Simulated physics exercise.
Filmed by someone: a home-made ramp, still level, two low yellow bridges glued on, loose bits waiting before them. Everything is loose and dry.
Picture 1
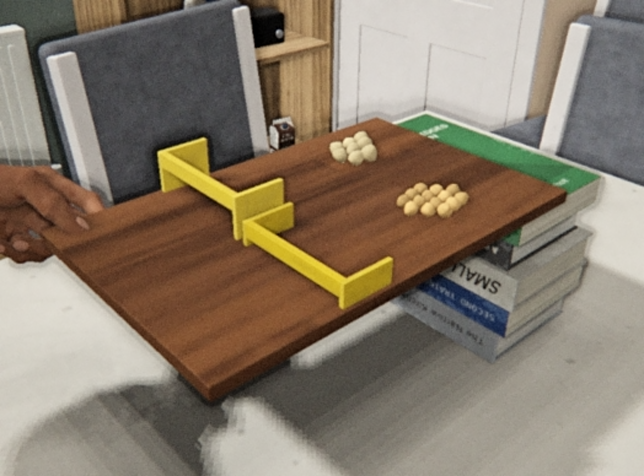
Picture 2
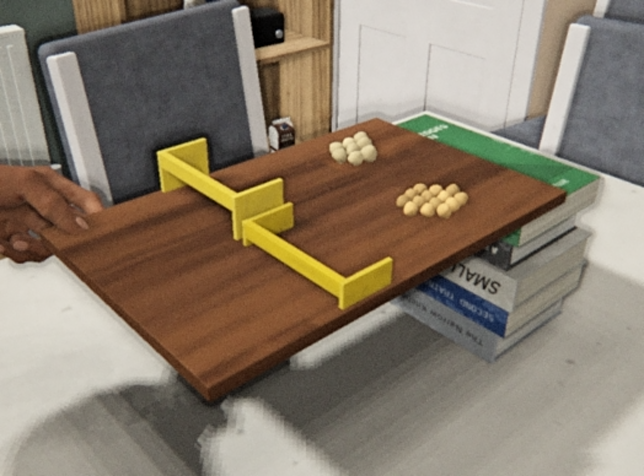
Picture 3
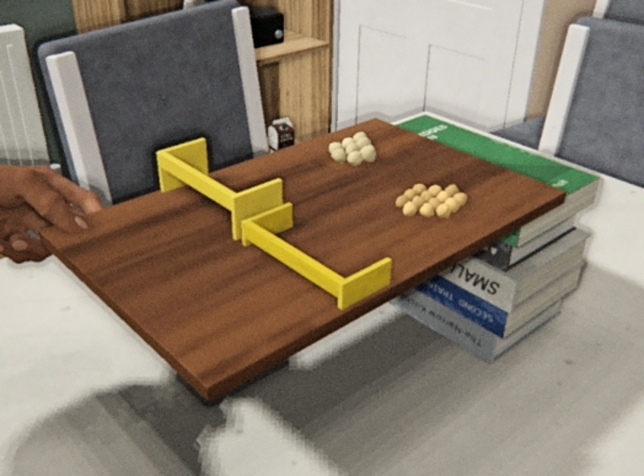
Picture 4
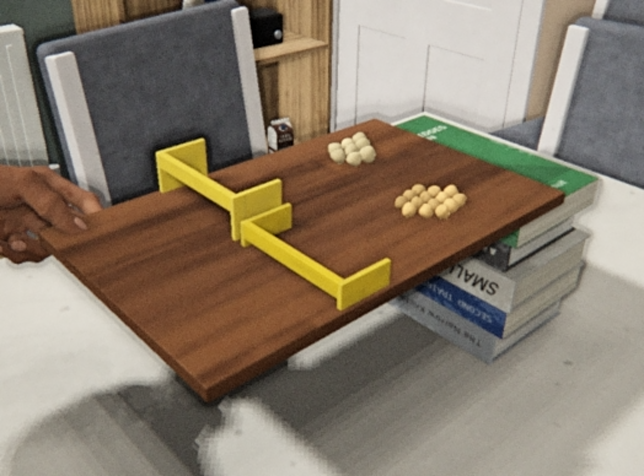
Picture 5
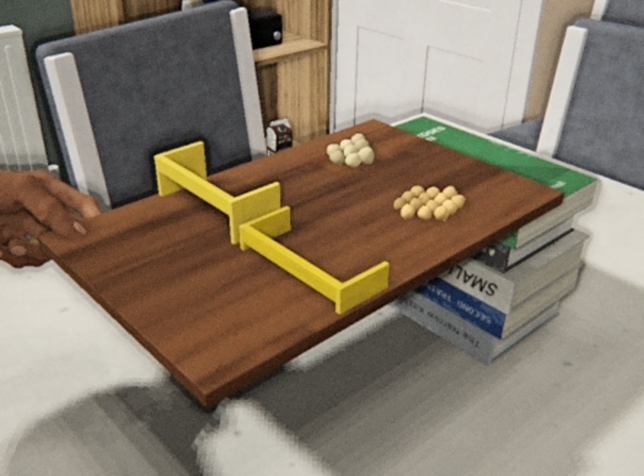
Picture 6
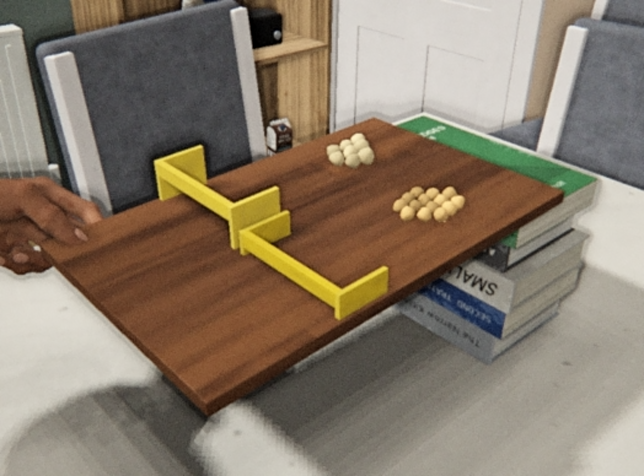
On a white table, a brown board with yellow barriers and two clusters of small pale balls rested on stacked books near someone's hand, and its front end dipped very slightly while the balls stayed put.
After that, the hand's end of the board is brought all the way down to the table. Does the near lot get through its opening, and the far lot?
At the end, the near lot is halted; the far lot carries on.
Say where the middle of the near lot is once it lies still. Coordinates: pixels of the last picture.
At roughly pixel (320, 354).
Then, 0.63 s on from there, board sloping at 13°; near lot where it was; far lot on its way down.
Then, 1.30 s on from there, board sloping at 25°; near lot has reached its gate; far lot the whole lot past its gate.
Then, 2.10 s on from there, board resting at 31°; near lot has reached its gate; far lot the whole lot past its gate.
In the end, board resting at 31°; near lot gathered behind its gate; far lot the whole lot past its gate.
